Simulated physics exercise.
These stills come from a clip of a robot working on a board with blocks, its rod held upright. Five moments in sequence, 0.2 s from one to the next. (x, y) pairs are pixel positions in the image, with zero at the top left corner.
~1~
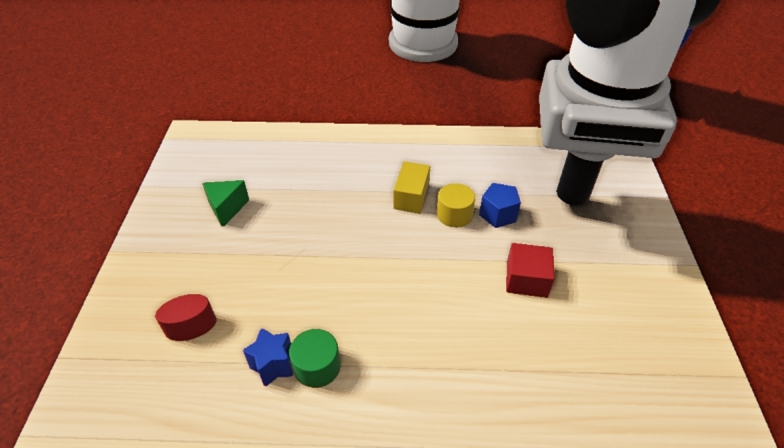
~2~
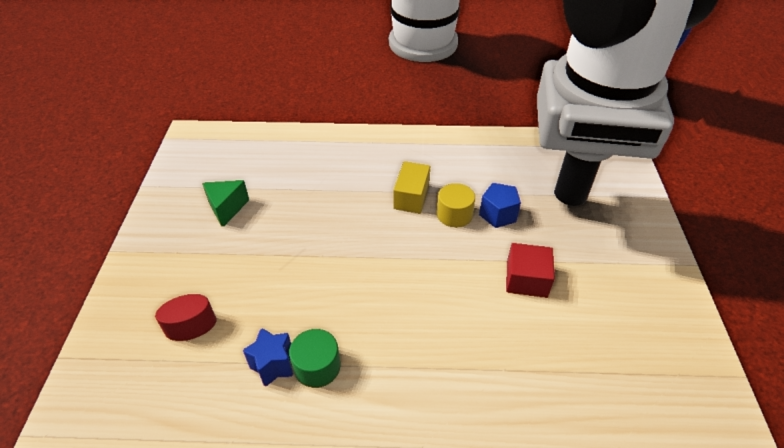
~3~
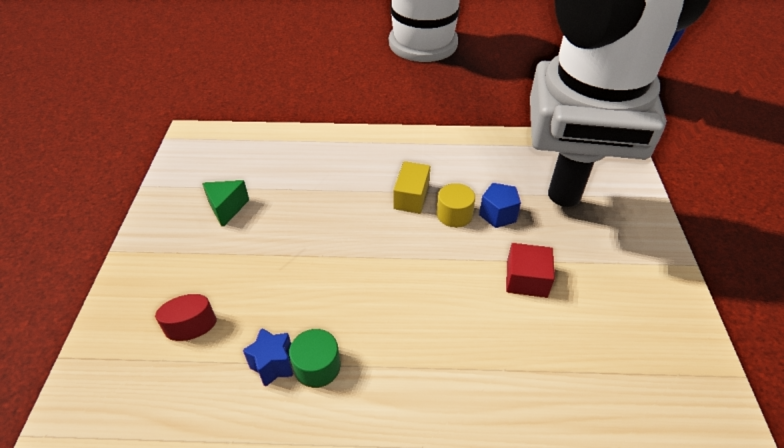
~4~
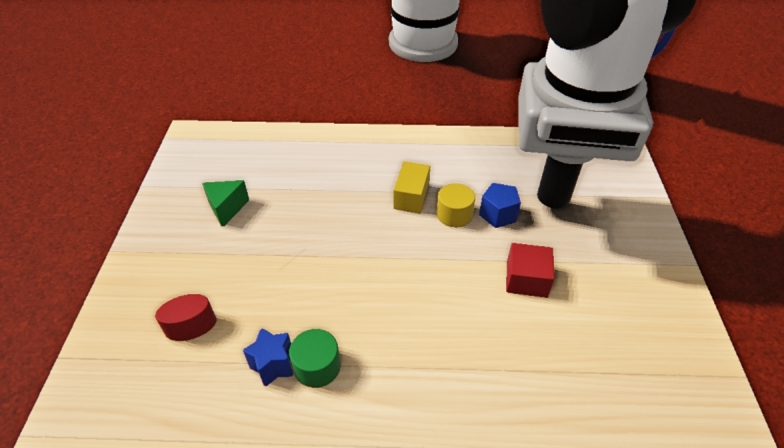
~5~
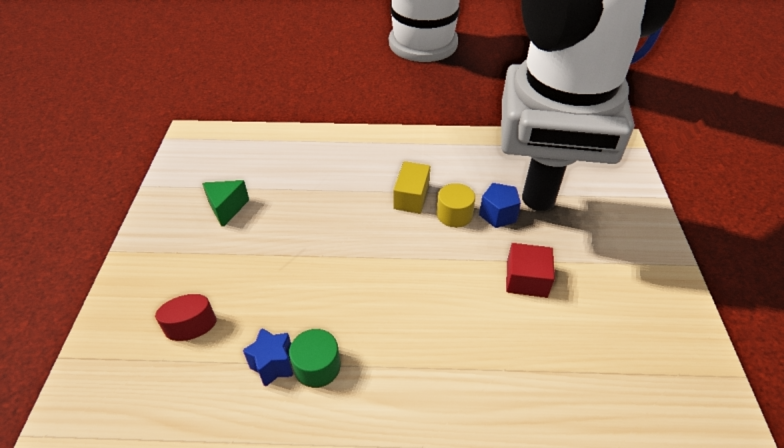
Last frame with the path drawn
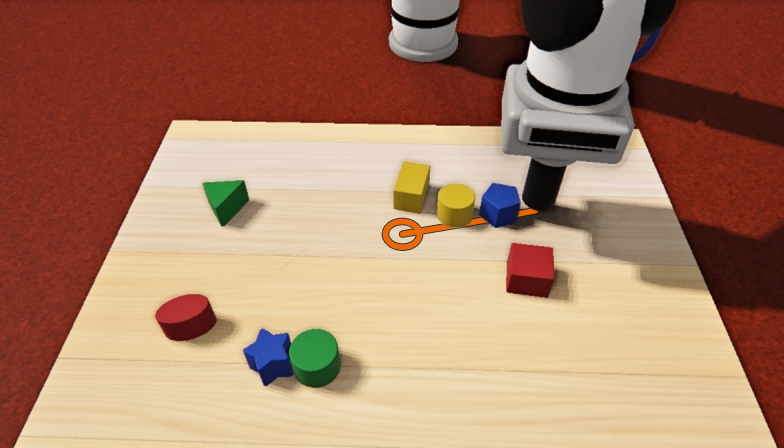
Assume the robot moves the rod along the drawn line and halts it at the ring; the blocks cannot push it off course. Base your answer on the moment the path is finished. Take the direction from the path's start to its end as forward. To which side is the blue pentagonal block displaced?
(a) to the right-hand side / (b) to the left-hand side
b
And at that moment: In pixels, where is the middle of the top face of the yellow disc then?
In the picture, that point is around (372, 200).
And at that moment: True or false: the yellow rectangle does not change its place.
False
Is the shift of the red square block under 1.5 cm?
Yes.
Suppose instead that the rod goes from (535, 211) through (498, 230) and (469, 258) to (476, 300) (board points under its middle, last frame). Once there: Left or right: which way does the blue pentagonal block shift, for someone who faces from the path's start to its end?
Slides right.
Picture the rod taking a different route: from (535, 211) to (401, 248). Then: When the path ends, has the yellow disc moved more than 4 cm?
Yes, that is what happens.
Drawn move, straight from (535, 211) to (402, 234).
On the path given first. One third of the way, rod at (495, 208); yellow rectangle at (409, 176), turned 15° clockwise; yellow disc at (428, 200); blue pentagonal block at (464, 206), turned 20° anticlockwise.
Two thirds of the way, rod at (449, 215); yellow rectangle at (400, 174), turned 55° clockwise; yellow disc at (385, 202); blue pentagonal block at (419, 218), turned 30° anticlockwise.
At the end, rod at (403, 223); yellow rectangle at (400, 174), turned 55° clockwise; yellow disc at (372, 200); blue pentagonal block at (375, 231), turned 45° anticlockwise; red square block still.
